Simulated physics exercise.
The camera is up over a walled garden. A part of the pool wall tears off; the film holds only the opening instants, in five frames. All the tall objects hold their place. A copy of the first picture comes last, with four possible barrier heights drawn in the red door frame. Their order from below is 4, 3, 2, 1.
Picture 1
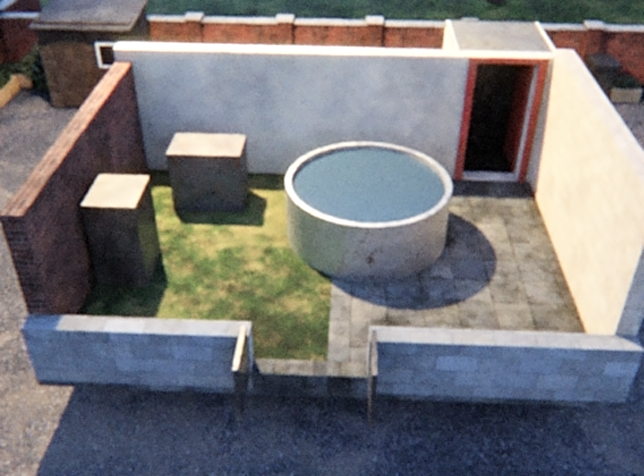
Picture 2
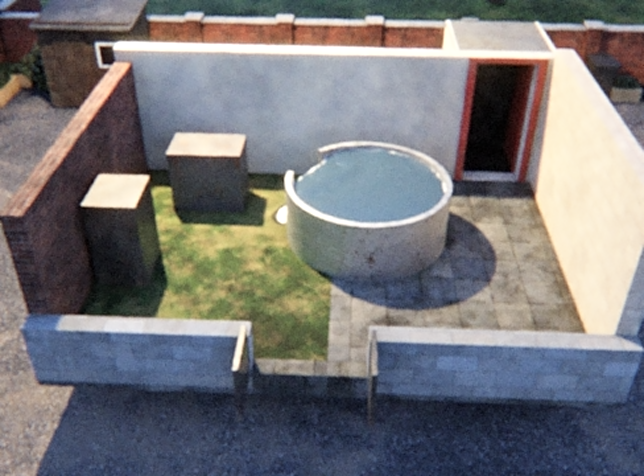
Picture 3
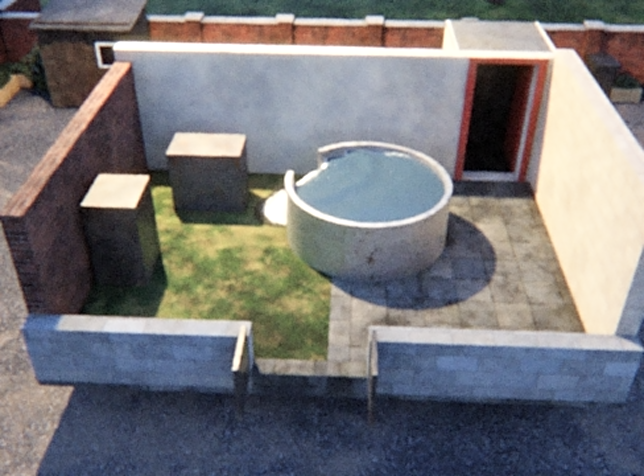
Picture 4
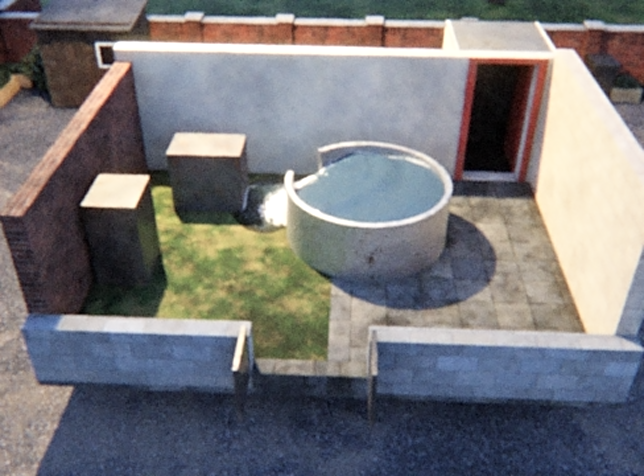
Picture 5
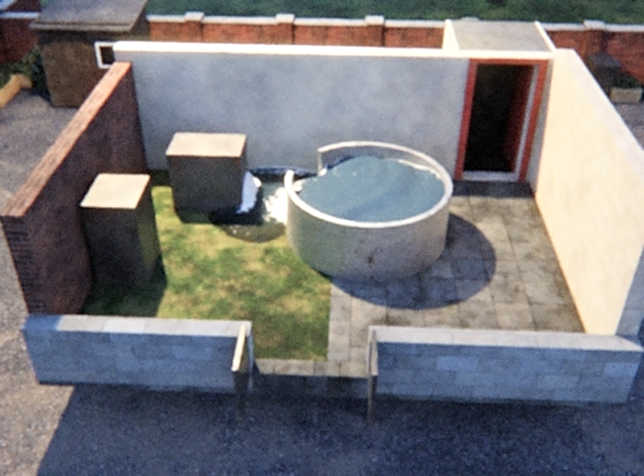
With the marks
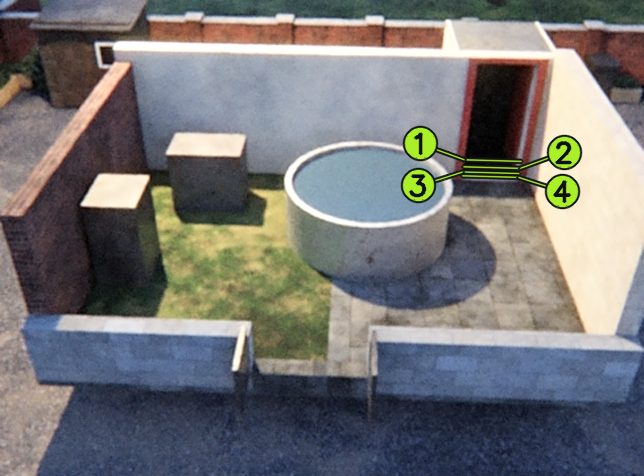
We see a walled garden from above, with a round pool full of still water; a gap opens in the pool's upper left rim, and water pours out onto the grass, spreading left to the nearer block.
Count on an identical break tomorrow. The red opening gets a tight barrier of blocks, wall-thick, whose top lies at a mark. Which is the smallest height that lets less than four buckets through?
Use height 4.
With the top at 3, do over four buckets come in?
No.
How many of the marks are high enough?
All four.
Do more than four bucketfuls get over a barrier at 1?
No.
On the marked copy, 1 at (492, 160); 2 at (491, 167); 3 at (490, 172); 4 at (490, 176); from the bottom up 4, 3, 2, 1.
For height 1, nothing gets over.
For height 2, nothing gets over.
For height 3, nothing gets over.
For height 4, a bucket or two gets in.
